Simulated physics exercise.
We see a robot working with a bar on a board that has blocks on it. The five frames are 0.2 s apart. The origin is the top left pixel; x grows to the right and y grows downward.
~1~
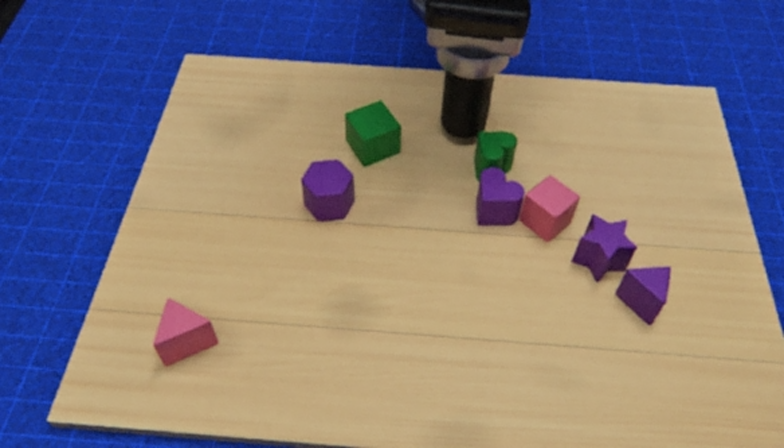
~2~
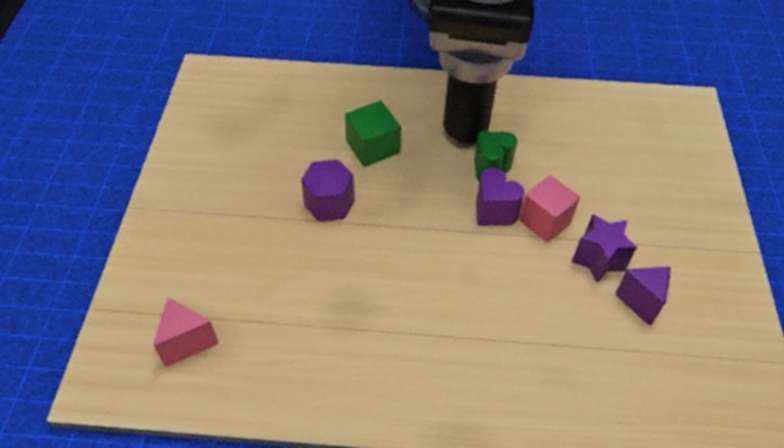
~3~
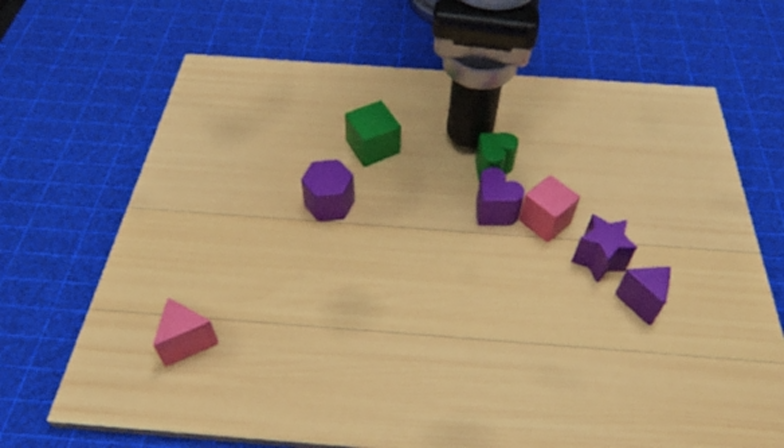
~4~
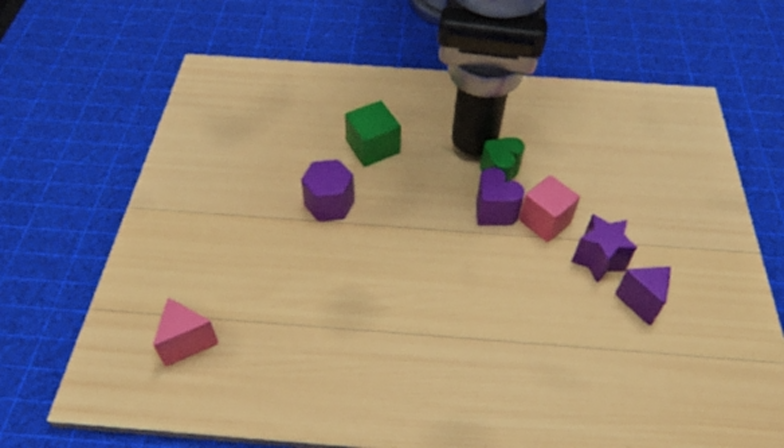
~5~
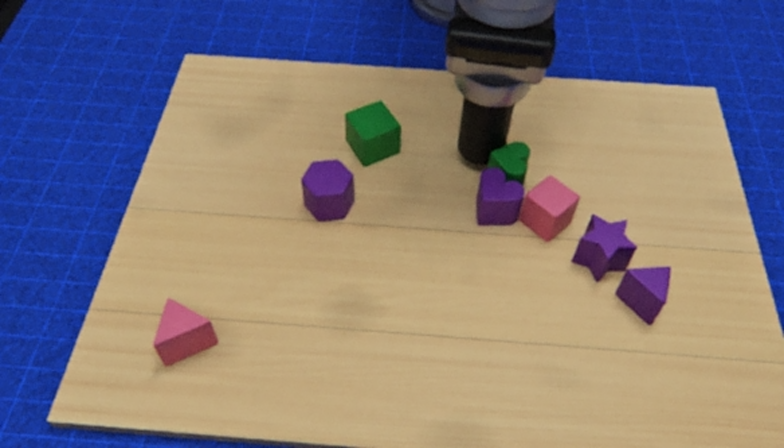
A robot's dark bar, above the green heart-shaped block on a wooden board, moves slightly down and to the right. It meets the green block and nudges it a short way right, just above the purple heart-shaped block, while the pink, purple and other green blocks stay still.
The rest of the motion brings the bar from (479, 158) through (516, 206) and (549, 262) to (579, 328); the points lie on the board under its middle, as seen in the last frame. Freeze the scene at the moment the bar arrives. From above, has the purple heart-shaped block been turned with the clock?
Yes, I think so.
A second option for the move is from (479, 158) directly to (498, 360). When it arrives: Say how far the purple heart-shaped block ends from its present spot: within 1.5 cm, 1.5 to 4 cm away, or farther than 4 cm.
The purple heart-shaped block ends up quite far away, over 4 cm.
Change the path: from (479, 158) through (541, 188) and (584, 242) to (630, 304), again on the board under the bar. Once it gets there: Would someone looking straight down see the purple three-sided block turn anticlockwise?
Yes, it checks out.
What follows on the original path. One third of the way, bar (519, 196); purple heart-shaped block (507, 218), turned 40° clockwise; green heart-shaped block (560, 203), turned 25° anticlockwise; pink square (597, 230); purple star block (637, 255); purple three-sided block (664, 285).
Two thirds of the way, bar (553, 252); purple heart-shaped block (507, 245); green heart-shaped block (607, 255), turned 60° anticlockwise; pink square (655, 272), turned 15° anticlockwise; purple star block (700, 296); purple three-sided block (732, 328), turned 15° anticlockwise.
At the end, bar (583, 318); purple heart-shaped block (507, 246), turned 135° clockwise; green heart-shaped block (633, 276), turned 145° anticlockwise; pink square (681, 273); purple star block (722, 304), turned 10° clockwise; purple three-sided block (749, 339).
